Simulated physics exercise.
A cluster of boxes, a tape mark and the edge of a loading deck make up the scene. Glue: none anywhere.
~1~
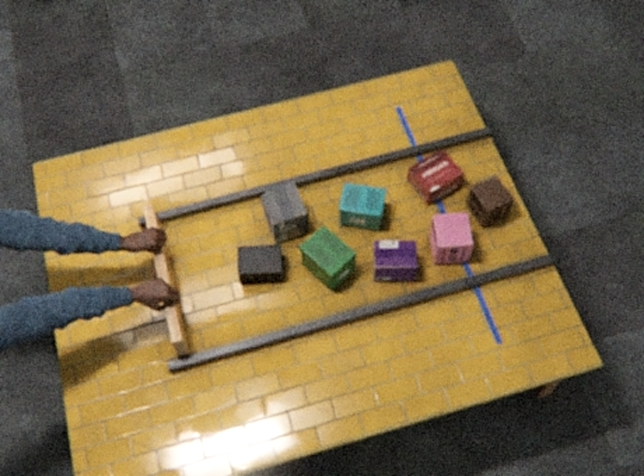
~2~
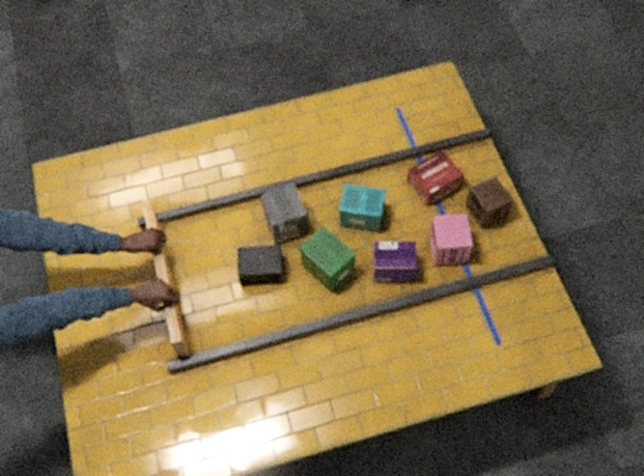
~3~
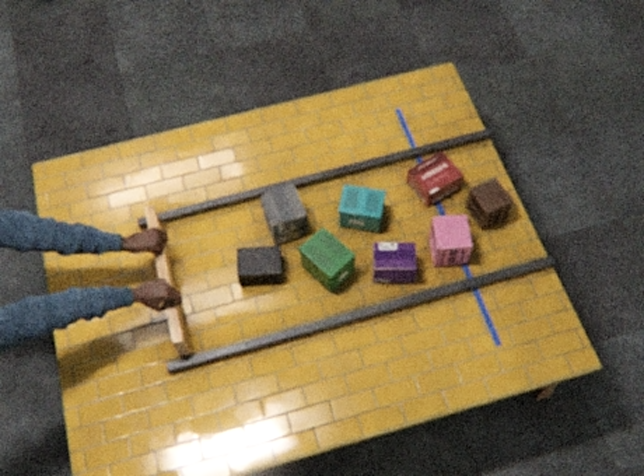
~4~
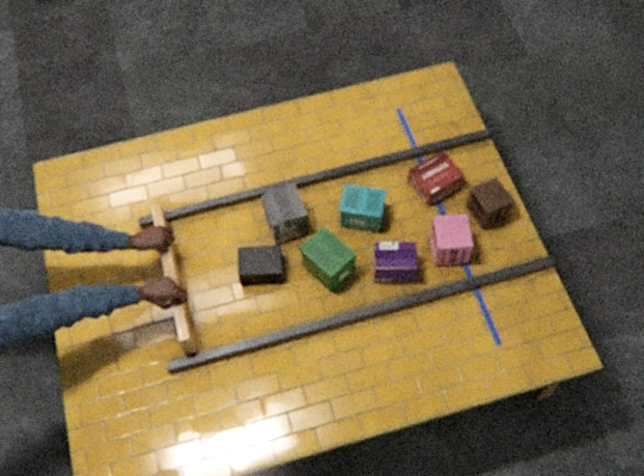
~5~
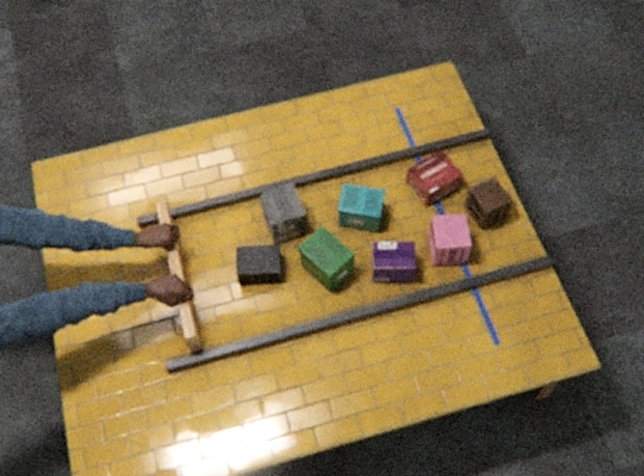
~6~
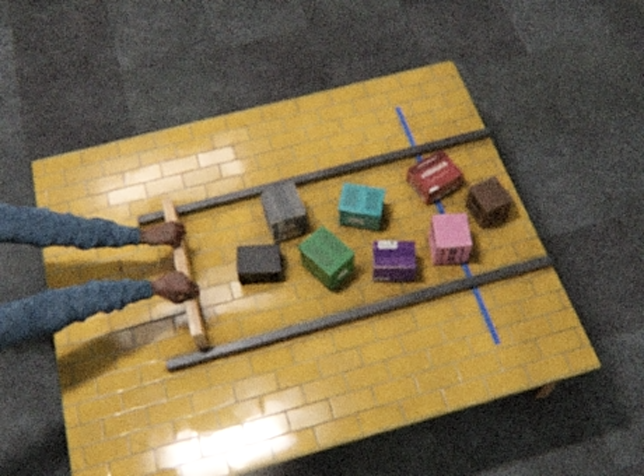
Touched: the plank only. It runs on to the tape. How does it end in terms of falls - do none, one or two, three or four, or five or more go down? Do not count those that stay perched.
Lost: One or two.
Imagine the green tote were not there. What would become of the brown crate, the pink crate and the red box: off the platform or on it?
In that case the brown crate winds up down, the pink crate stays where it is, and the red box winds up down.
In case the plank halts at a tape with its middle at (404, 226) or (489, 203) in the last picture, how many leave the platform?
0, then 4.
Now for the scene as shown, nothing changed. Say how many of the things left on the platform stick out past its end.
I count 1 overhanging.
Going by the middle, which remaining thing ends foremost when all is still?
The brown crate, that one.
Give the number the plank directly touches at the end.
Count: 4.
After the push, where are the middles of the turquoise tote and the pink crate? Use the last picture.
You'll find the turquoise tote at roughly (480, 154) and the pink crate at roughly (515, 233).
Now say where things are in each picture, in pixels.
The first frame shows brown crate (489, 202); red box (435, 177); pink crate (451, 239); plank (166, 280); tape (445, 215).
The second frame shows red box (435, 178); green tote (328, 260).
The third frame shows pink crate (450, 241); grey parcel (284, 215).
The fourth frame shows brown crate (490, 204); purple parcel (395, 263).
The fifth frame shows red box (434, 178); plank (179, 276).
The sixth frame shows brown crate (488, 203); red box (434, 177); pink crate (449, 239); plank (185, 274); tape (444, 215).
Soon after, none off yet; brown crate at rest near (488, 203); red box at rest near (434, 177); pink crate at rest near (449, 239).
After that, none off yet; brown crate at rest near (488, 202); red box displaced a little near (442, 172); pink crate displaced about its own width near (474, 231).
In the end, the number that fall off is one or two; gone, red box.
